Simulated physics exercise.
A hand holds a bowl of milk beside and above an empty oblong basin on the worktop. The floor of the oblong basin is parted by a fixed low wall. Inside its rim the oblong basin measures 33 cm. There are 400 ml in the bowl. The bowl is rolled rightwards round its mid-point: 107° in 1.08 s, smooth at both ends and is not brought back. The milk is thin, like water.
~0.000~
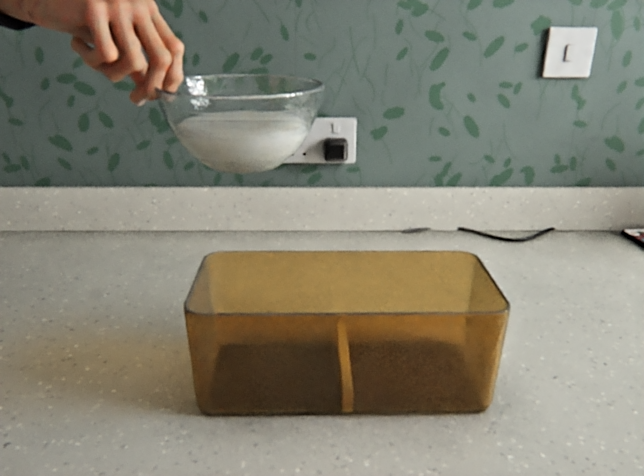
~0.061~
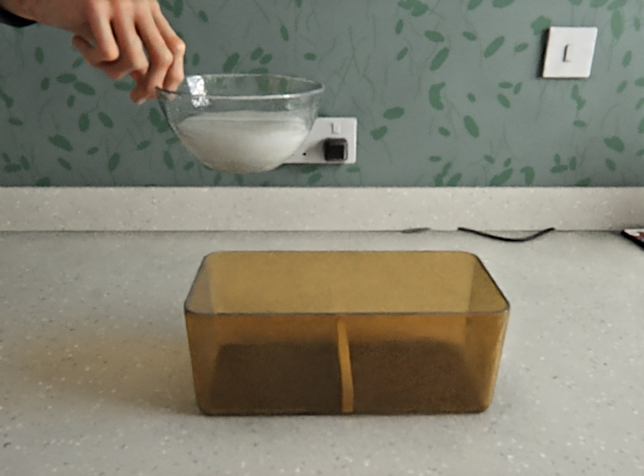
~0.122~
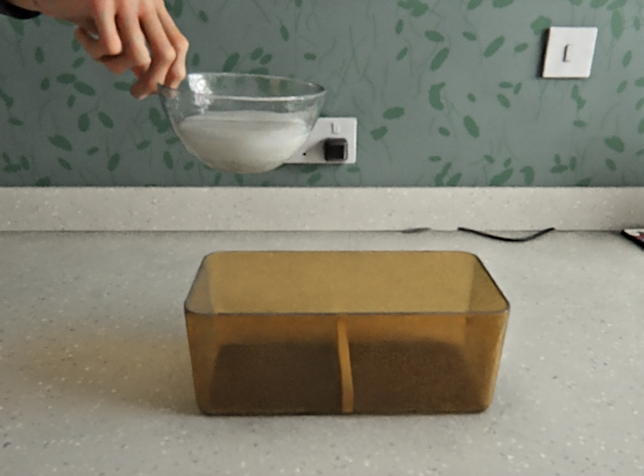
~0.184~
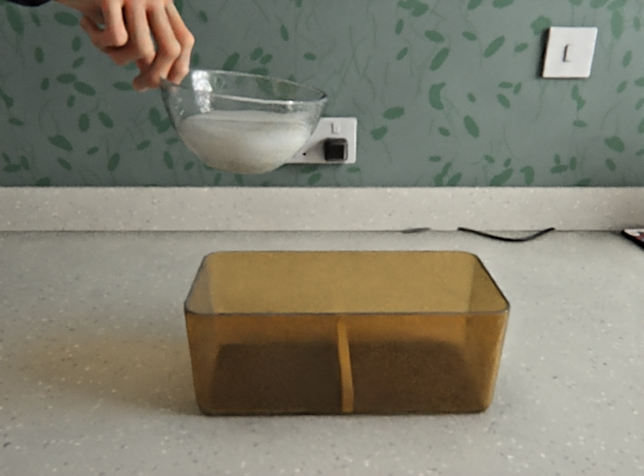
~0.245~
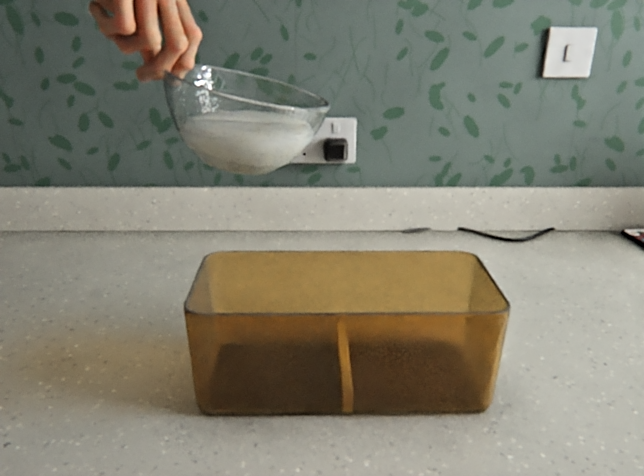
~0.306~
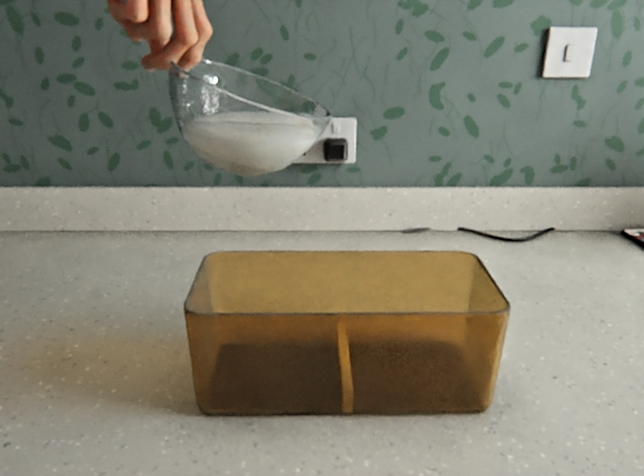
On a pale speckled worktop against a green leaf-patterned wall, the scene is viewed from the front and slightly above by a still camera. A translucent amber oblong basin with an upright divider sits in the centre, while a hand at upper left holds a clear glass bowl of whitish liquid before a wall socket. The hand slowly tilts the bowl rightwards, its left rim rising.
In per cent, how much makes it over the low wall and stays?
About 77 per cent.
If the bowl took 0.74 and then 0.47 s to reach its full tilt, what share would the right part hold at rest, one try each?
First 70, then 60 per cent.
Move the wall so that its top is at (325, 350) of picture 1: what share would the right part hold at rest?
Then about 90 per cent.
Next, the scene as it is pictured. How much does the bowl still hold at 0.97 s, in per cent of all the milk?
Some 0 per cent.
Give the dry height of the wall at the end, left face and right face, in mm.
Left about 24 mm, right about 14 mm.
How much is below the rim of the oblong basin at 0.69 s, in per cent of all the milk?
Some 14 per cent.
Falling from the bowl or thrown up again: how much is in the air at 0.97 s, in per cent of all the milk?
About 8 per cent.
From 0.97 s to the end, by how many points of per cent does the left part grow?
About 3 per cent.
By 0.69 s the tilt is 76° and 43 per cent is still to pour, 1 is left of the wall and 13 right of it.
By 0.97 s the tilt is 104° and 0 per cent is still to pour, 19 is left of the wall and 73 right of it.
By 1.26 s the tilt is 107° and 0 per cent is still to pour, 22 is left of the wall and 77 right of it.
By 1.58 s the tilt is 107° and 0 per cent is still to pour, 22 is left of the wall and 77 right of it.
At rest 22 per cent lies left of the wall, 77 right of it and 1 outside.
